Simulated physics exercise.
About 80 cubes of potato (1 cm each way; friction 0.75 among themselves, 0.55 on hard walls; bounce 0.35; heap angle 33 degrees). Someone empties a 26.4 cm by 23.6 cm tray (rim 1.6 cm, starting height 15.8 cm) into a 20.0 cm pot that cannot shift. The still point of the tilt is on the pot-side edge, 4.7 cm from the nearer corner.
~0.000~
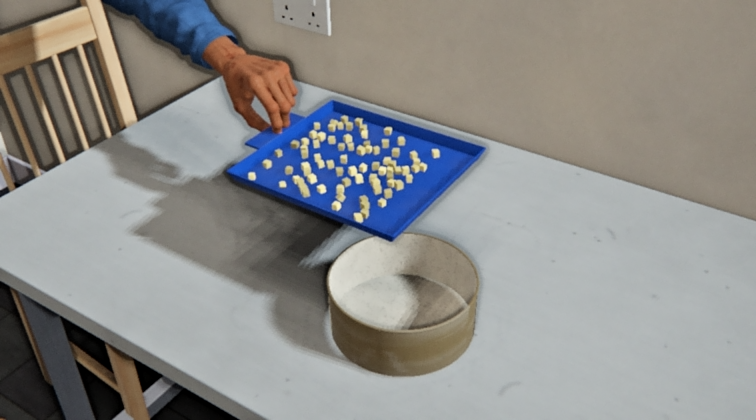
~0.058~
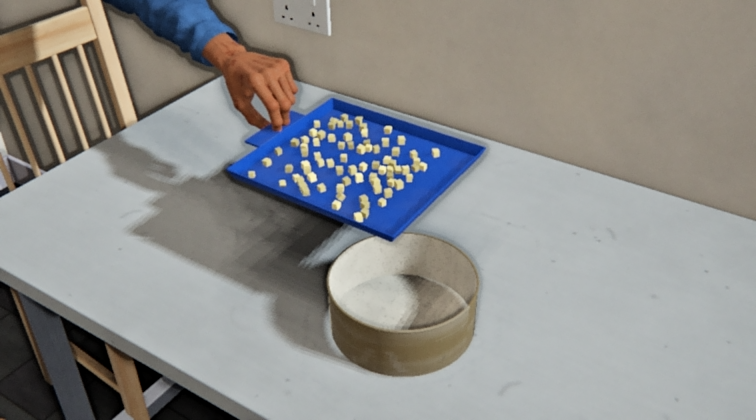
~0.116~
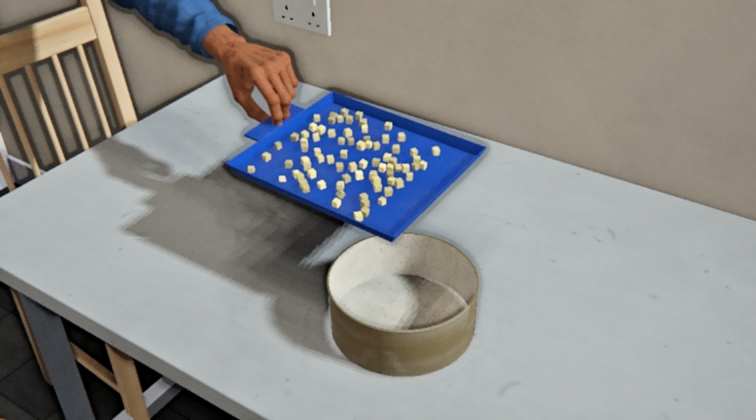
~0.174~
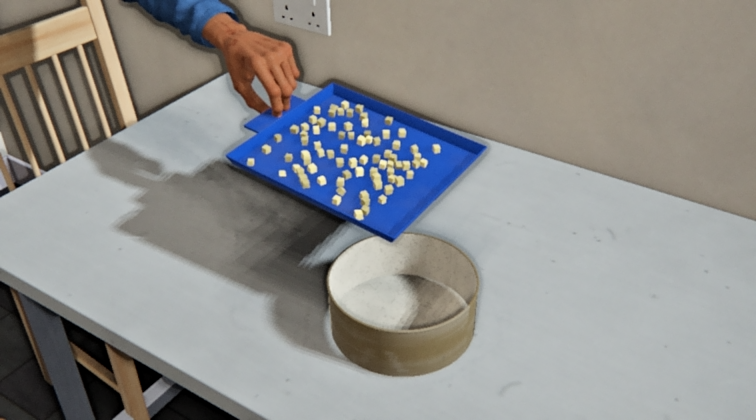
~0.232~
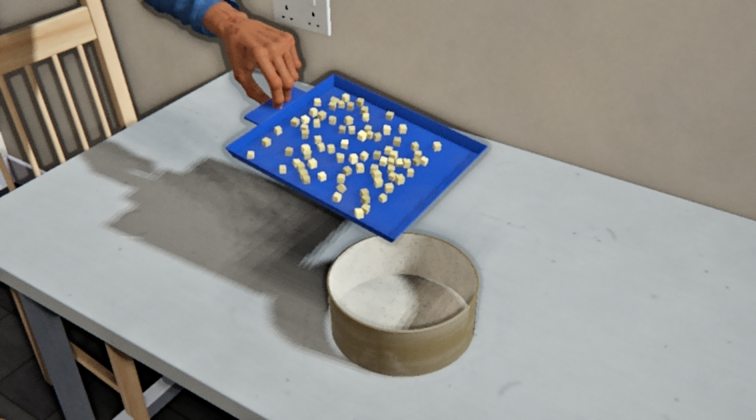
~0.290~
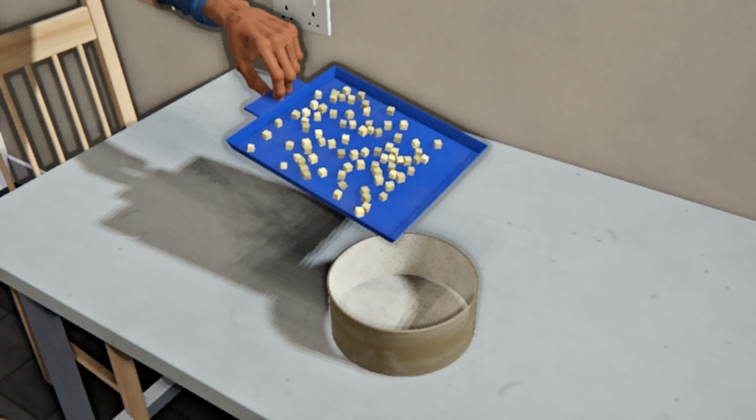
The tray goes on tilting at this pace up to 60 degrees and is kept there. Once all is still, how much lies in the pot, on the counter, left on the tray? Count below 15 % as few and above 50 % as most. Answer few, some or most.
In the pot: Some; on the counter: Some; left on the tray: Some.
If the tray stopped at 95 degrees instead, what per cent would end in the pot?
Then about 60 per cent.
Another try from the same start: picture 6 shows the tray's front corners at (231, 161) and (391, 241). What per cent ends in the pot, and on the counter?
Pot 55, counter 20.
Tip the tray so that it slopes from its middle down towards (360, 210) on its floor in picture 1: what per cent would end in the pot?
About 55 per cent.
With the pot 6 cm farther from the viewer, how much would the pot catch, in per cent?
Then about 40 per cent.
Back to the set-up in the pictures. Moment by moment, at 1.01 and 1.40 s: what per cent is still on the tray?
About 90, 40.
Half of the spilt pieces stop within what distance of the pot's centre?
Roughly 20 cm.
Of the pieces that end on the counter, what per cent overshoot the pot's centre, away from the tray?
Some 100 per cent.
After 0.72 s, tilt 35 degrees; the tray holds 100 %, the pot 0 %.
Then, at 1.01 s, tilt 51 degrees; the tray holds 90 %, the pot 0 %.
After 1.40 s, tilt 60 degrees; the tray holds 40 %, the pot 30 %.
At rest (2.6 s), pot 30 %, counter 25 %, tray 40 %.
